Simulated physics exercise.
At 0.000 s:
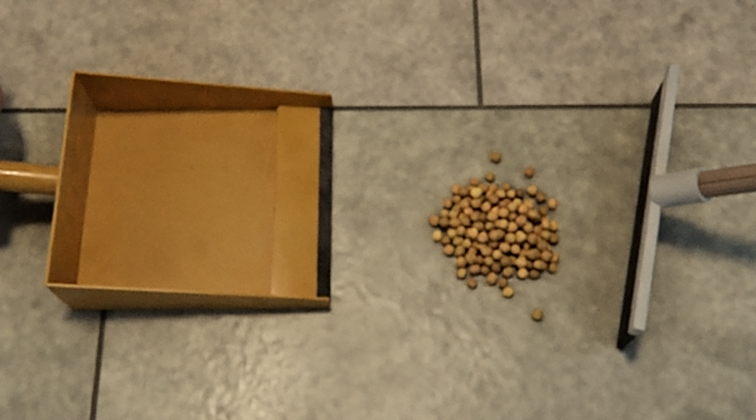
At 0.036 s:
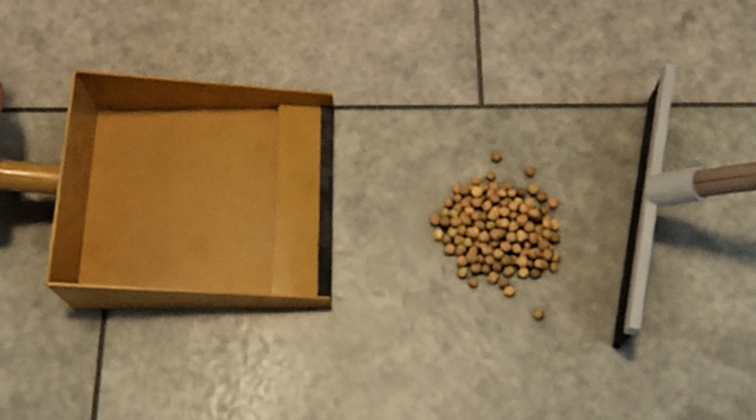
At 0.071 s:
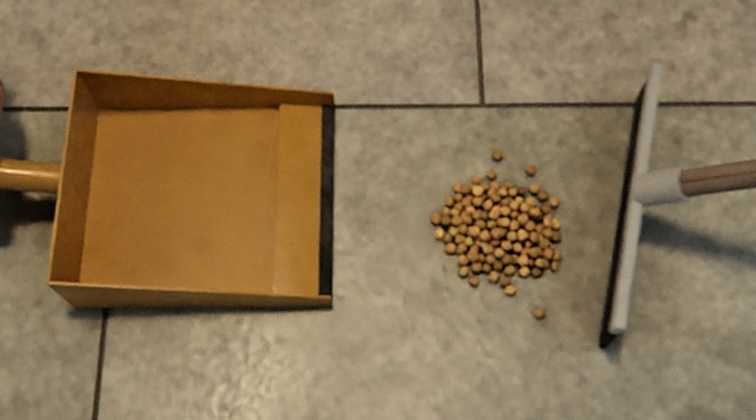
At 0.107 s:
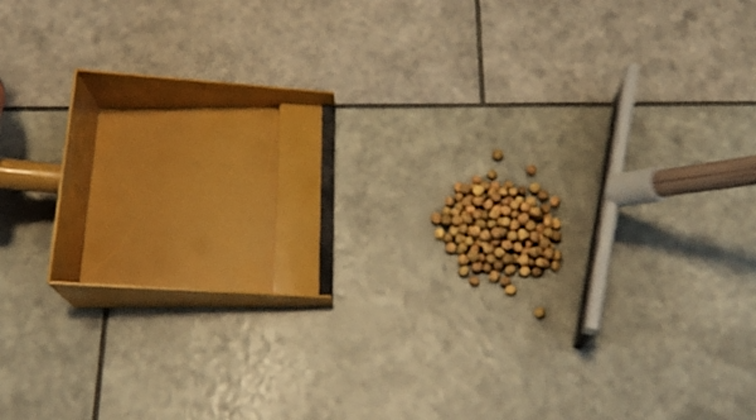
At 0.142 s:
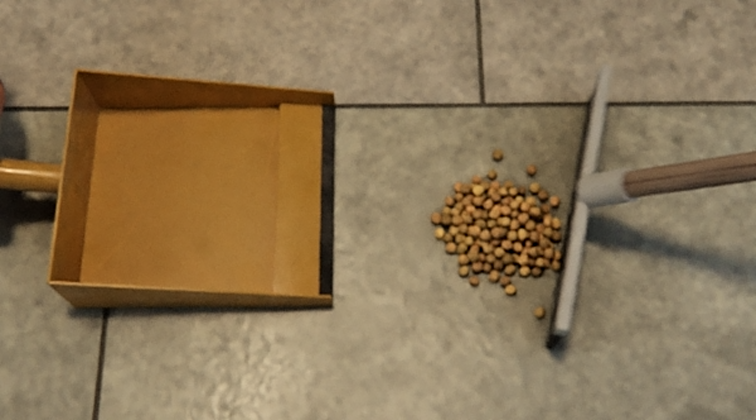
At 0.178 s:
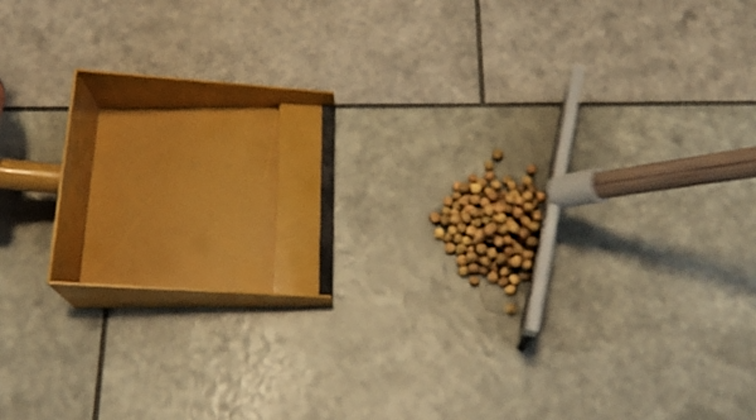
On a grey tiled floor, a squeegee-like blade on a wooden handle slid left toward a small heap of dried chickpeas and pushed into its right side, while the tan dustpan stayed still.
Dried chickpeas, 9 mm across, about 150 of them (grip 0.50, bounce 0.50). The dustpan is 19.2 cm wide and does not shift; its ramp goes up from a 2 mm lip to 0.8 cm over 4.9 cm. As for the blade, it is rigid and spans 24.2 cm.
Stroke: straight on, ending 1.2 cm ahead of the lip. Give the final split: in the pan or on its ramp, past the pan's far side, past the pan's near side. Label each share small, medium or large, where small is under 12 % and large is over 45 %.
In the pan or on its ramp: Medium. Past the pan's far side: Small. Past the pan's near side: Small.
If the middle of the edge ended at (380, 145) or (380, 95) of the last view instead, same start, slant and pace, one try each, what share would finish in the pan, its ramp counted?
Around 45 per cent, and around 35 per cent.
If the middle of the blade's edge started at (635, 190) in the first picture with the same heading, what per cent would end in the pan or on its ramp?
I'd put it at around 35 per cent.
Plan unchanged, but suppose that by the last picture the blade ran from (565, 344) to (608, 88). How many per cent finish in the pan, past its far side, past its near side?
You'd see pan at 10, far at 0 and near at 10.
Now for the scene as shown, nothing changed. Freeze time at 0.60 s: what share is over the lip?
Over the lip: Approx. 25 %.
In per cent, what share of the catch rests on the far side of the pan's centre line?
About 30 percent of it.
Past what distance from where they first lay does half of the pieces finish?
Median: Approx. 14 cm.
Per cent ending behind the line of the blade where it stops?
Some 0 percent of it.
Then, at 0.30 s, middle of the blade 11 cm from the lip; 0 % over the lip, far side 0 %, near side 5 %.
After 0.38 s, middle of the blade 6 cm from the lip; 0 % over the lip, far side 0 %, near side 5 %.
Then, at 0.60 s, middle of the blade 4 cm from the lip; 25 % over the lip, far side 5 %, near side 5 %.
At rest (0.9 s), pan 25 %, far side 5 %, near side 5 %, in front of the lip or behind the blade 65 %.
